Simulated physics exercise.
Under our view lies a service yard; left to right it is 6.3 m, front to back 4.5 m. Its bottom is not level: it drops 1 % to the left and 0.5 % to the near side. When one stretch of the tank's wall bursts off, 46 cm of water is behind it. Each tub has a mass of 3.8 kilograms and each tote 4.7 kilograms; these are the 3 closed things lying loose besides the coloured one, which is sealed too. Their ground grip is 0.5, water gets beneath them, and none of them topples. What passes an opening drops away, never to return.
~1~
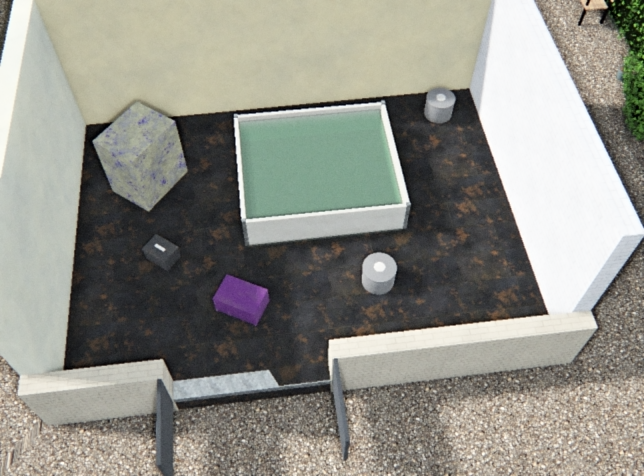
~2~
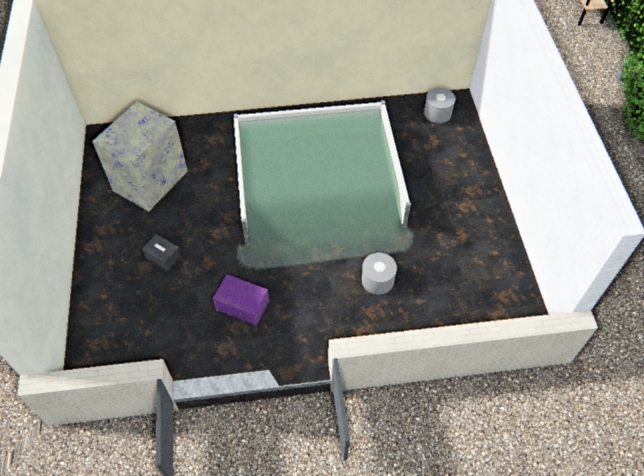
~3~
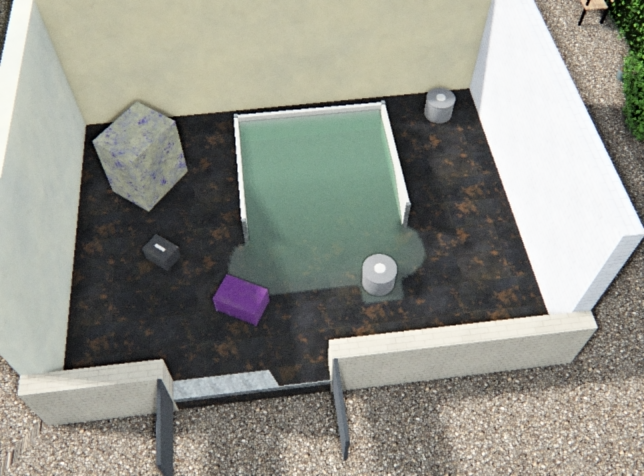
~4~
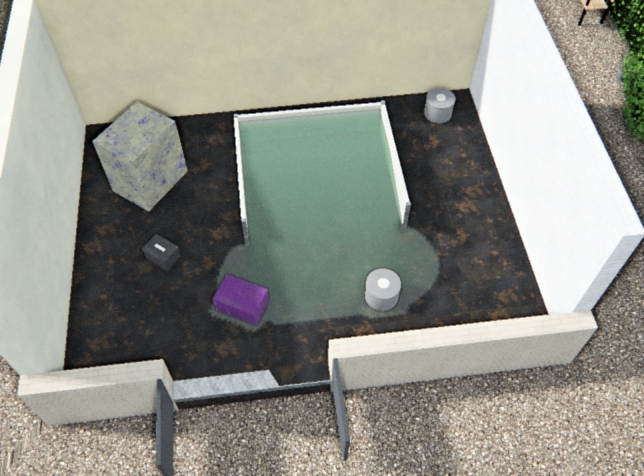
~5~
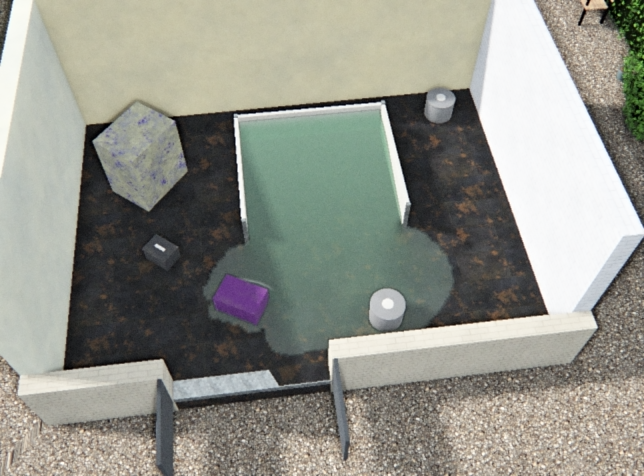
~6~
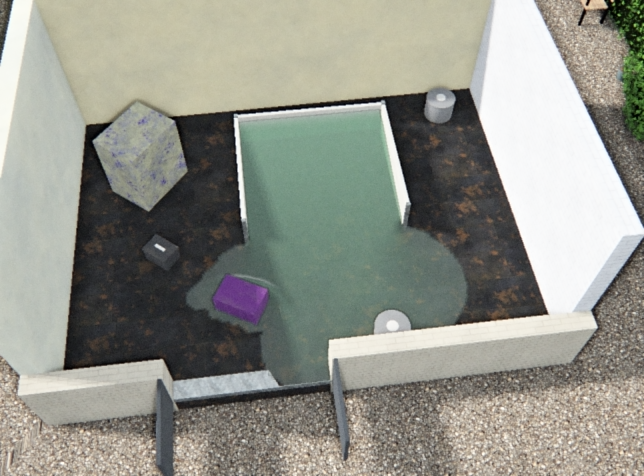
In this clip, the near wall of a tank in a walled yard gives way and greenish water spreads across the dark ground, surrounding a purple crate that stays put, while a grey cylinder slides toward the near wall.
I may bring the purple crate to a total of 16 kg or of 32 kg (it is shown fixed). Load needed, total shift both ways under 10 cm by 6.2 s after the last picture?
Lightweight and heavyweight both lose.
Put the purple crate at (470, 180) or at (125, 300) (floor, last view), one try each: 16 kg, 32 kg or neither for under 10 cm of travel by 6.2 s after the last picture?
Well, nothing does it for the first, the little one does for the second.
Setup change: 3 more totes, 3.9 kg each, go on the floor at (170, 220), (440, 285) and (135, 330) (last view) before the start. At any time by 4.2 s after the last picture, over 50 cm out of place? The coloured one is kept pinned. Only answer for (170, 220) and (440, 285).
So the first one stays inside and the second one crosses the line.
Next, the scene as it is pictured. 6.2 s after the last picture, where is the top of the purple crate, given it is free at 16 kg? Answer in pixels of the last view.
Estimated position: Close to (185, 367).
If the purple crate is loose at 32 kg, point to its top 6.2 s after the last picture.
About (183, 362).
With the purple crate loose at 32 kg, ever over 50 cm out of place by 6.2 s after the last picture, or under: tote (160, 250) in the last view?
The answer here is not beyond.
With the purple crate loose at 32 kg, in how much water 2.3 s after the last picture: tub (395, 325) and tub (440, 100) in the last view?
Some 17 cm at the first, some 0 cm at the second.
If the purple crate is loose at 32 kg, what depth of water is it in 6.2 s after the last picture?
About 4 cm.
Then, 0.6 s after the last picture the purple crate would be 92 cm from its start with 16 kg and 44 cm from its start with 32 kg; 6 cm of water round it then.
Then, 2.3 s after the last picture the purple crate would be 117 cm from its start with 16 kg and 113 cm from its start with 32 kg; 7 cm of water round it then.
Then, 4.2 s after the last picture the purple crate would be 117 cm from its start with 16 kg and 113 cm from its start with 32 kg; 5 cm of water round it then.
Then, 6.2 s after the last picture the purple crate would be 117 cm from its start with 16 kg and 113 cm from its start with 32 kg; 4 cm of water round it then.
